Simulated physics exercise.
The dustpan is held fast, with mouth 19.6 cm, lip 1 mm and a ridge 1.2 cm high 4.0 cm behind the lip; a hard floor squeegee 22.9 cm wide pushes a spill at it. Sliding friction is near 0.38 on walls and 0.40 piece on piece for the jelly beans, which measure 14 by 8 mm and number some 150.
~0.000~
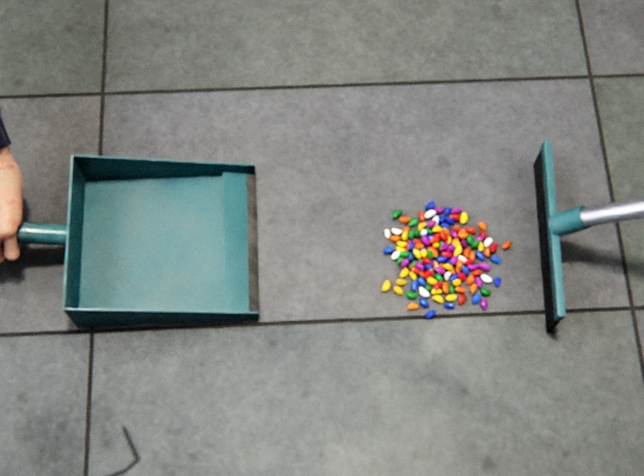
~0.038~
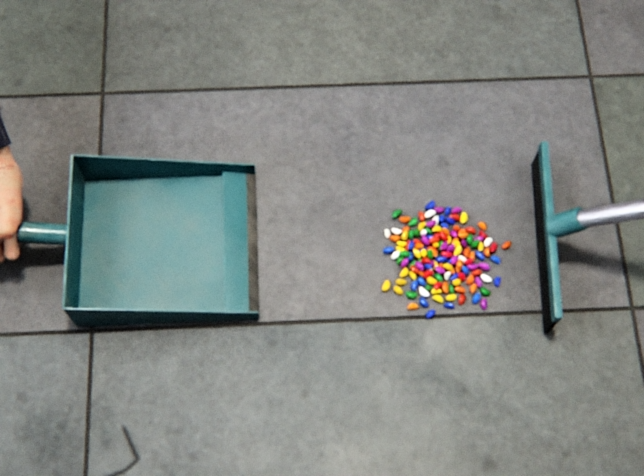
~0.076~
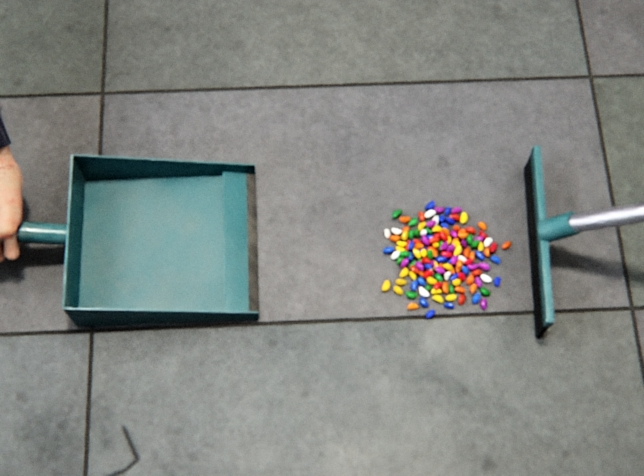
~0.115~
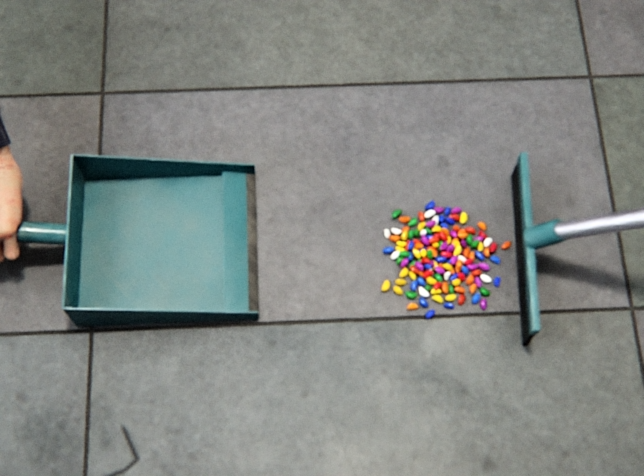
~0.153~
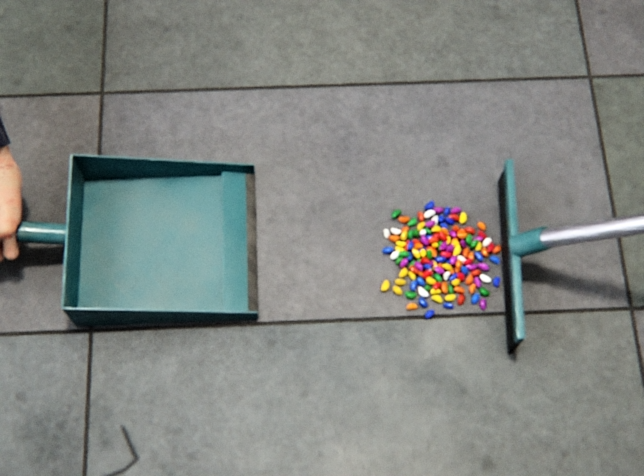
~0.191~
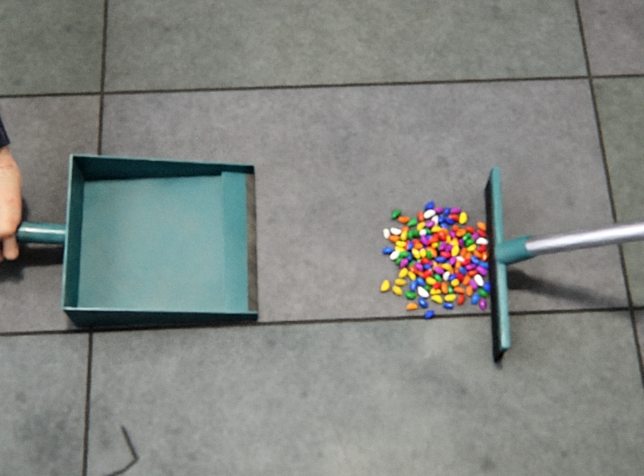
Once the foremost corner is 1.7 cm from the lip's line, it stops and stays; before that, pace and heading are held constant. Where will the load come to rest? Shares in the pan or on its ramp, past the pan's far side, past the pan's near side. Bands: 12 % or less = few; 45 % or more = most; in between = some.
Shares - pan: Few; far side: Few; near side: Some.
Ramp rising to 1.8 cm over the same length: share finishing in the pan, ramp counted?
With that ramp, near 5 per cent.
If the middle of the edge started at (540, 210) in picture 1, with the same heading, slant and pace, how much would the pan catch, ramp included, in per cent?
About 15 per cent.
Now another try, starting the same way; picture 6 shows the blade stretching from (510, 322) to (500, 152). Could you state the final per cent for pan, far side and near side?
Pan: 40, far side: 10, near side: 15.
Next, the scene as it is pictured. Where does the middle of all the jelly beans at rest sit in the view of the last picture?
Centre at rest: Approx. (268, 284) px.
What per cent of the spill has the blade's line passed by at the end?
My guess is close to 40 per cent.
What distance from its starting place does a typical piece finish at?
That distance is close to 20 cm.
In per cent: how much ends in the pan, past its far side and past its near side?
Pan 5, far side 0, near side 40.
Then, at 0.46 s, middle of the blade 16 cm from the lip; 0 % over the lip, far side 0 %, near side 20 %.
After 0.65 s, middle of the blade 7 cm from the lip; 0 % over the lip, far side 0 %, near side 35 %.
After 0.95 s, middle of the blade 2 cm from the lip; 5 % over the lip, far side 0 %, near side 40 %.
By 2.7 s all is still; pan 5 %, far side 0 %, near side 40 %, in front of the lip or behind the blade 55 %.
